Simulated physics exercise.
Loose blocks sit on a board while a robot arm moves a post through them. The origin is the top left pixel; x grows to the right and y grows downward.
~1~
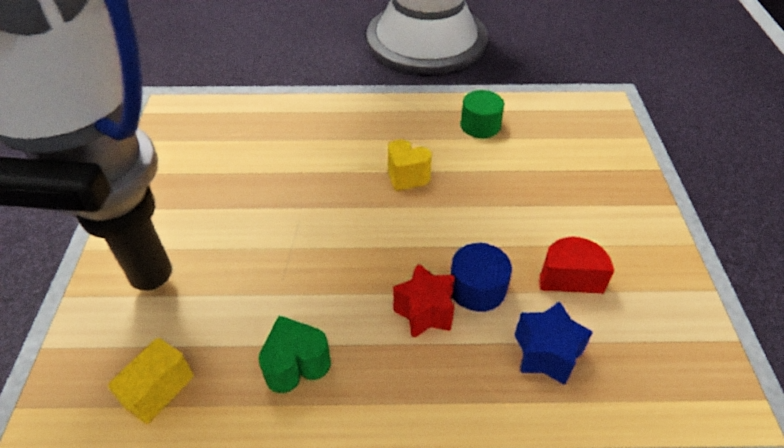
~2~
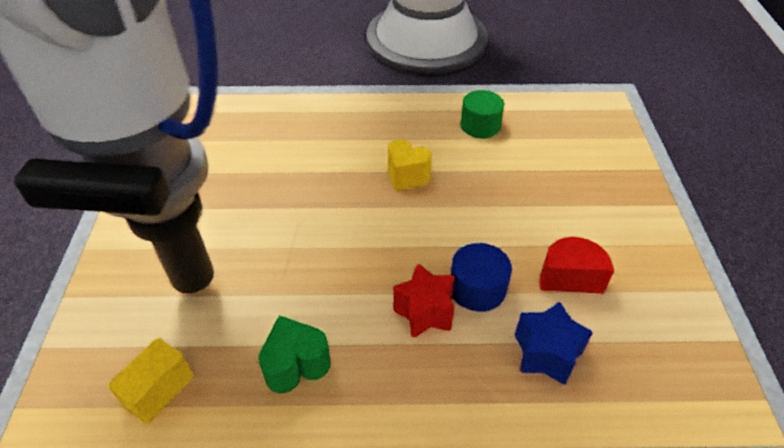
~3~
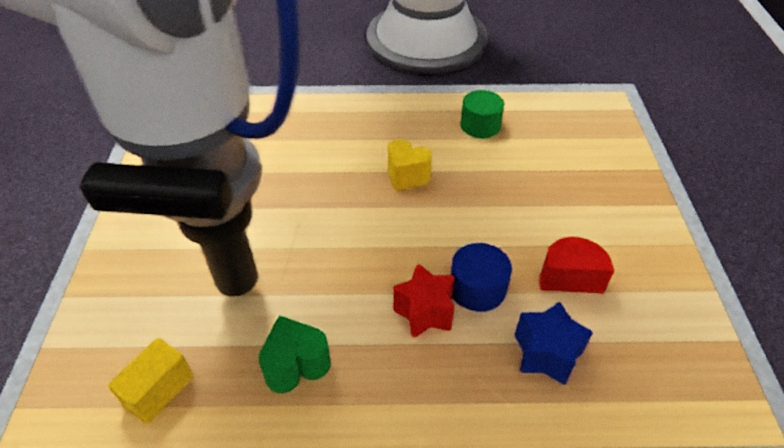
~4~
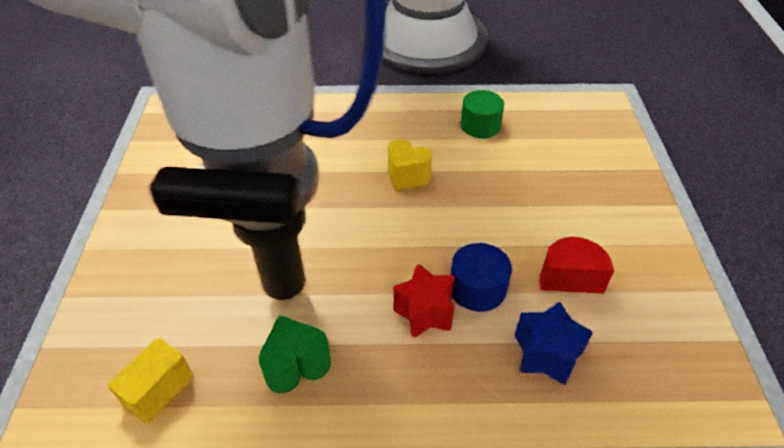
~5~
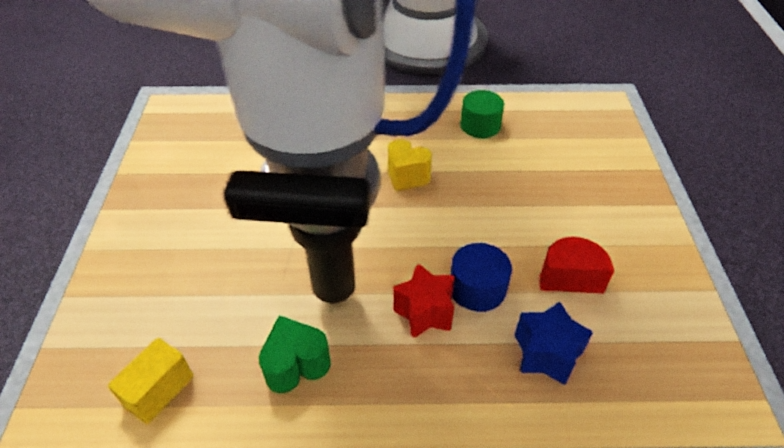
A robot arm moves its black post rightward across a wooden board among still, colourful blocks.
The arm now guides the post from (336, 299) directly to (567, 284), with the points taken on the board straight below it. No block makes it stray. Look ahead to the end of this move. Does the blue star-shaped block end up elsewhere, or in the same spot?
Here's my answer: The blue star-shaped block remains in position.
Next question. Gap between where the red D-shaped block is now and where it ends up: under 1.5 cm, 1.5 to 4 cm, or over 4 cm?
Distance: More than 4 cm.
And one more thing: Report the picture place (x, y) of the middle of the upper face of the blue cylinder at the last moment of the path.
The blue cylinder ends near (629, 276).
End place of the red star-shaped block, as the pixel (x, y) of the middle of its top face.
Its top centre lands on (468, 304).
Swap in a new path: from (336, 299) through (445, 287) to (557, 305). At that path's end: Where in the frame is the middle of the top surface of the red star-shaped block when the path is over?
I'd place it at (465, 302), taking the centre of its top.
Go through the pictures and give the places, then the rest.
In the first frame, post tip (151, 274); block tops, red star-shaped block (427, 289); blue cylinder (482, 265); blue star-shaped block (556, 331); red D-shaped block (579, 254).
In the second frame, post (193, 276); blocks unchanged.
In the third frame, post (237, 279); blocks unchanged.
In the fourth frame, post (284, 283); blocks unchanged.
In the fifth frame, post (334, 286); red star-shaped block (427, 289); blue cylinder (482, 265); blue star-shaped block (556, 331); red D-shaped block (579, 254).
On the path given first. One third of the way, post (415, 279); red star-shaped block (445, 298); blue cylinder (486, 264).
Two thirds of the way, post (494, 274); red star-shaped block (468, 304), turned 60° clockwise; blue cylinder (548, 263); red D-shaped block (605, 252), turned 20° anticlockwise.
At the end, post (572, 270); red star-shaped block (468, 304), turned 60° clockwise; blue cylinder (629, 276); blue star-shaped block in place; red D-shaped block (664, 250), turned 110° anticlockwise.
